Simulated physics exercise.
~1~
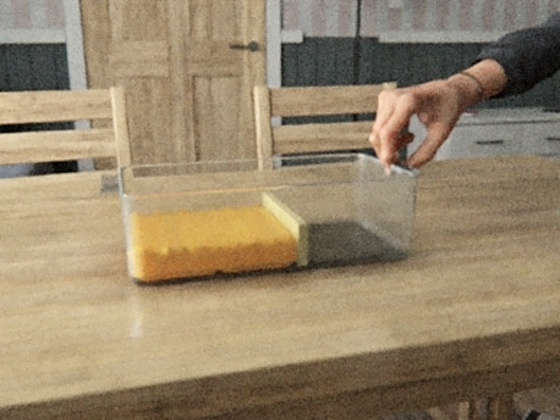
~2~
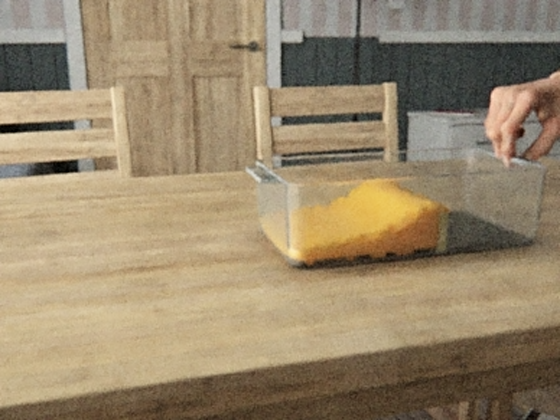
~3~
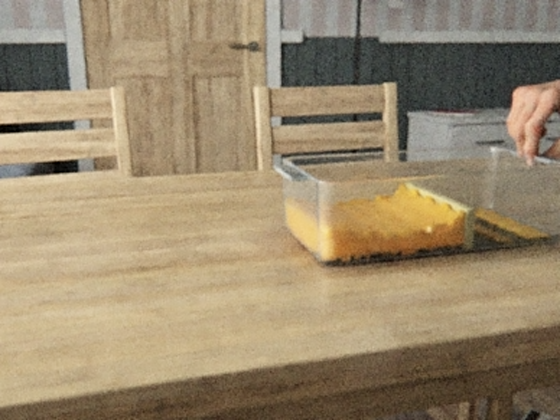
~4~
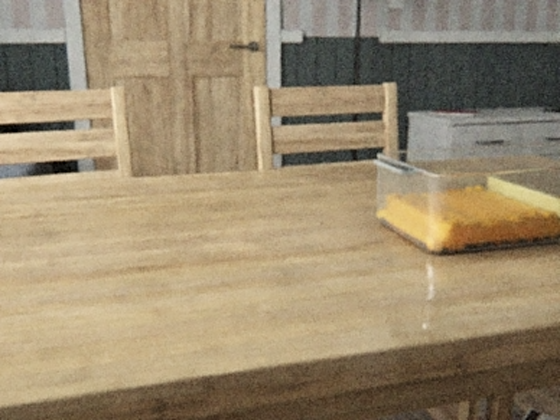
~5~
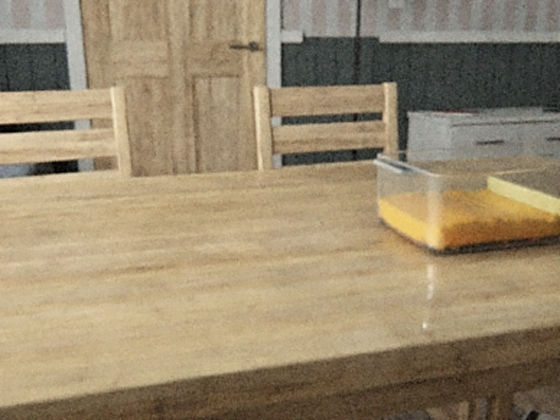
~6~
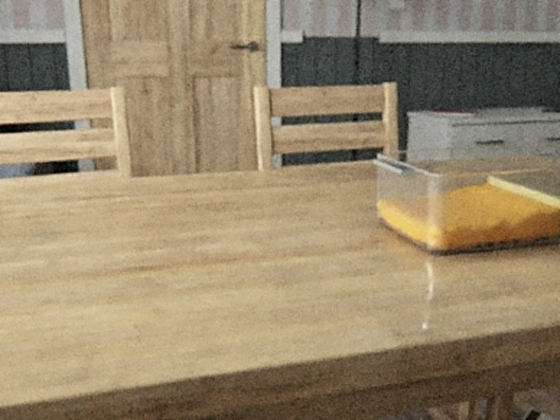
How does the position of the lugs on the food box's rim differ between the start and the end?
At the start the lugs are farther left, with the one at the box's left end well left of the middle of the view. By the end they have moved right with the box, and that left-end lug sits right of the middle, just past the right-hand chair.
A hand with a dark sleeve grips the right end of a clear food box on a pale wooden table, seen from the front with two chairs and a wooden door behind. Orange juice fills the left part, beside a pale yellow upright divider and an empty right part. The hand pulls the box right, and the juice piles up against the divider. Some juice shows beyond the divider as the box moves farther right. Finally the box stands still, partly cut off at the right edge, the hand gone from view and the juice on the left still shifting.
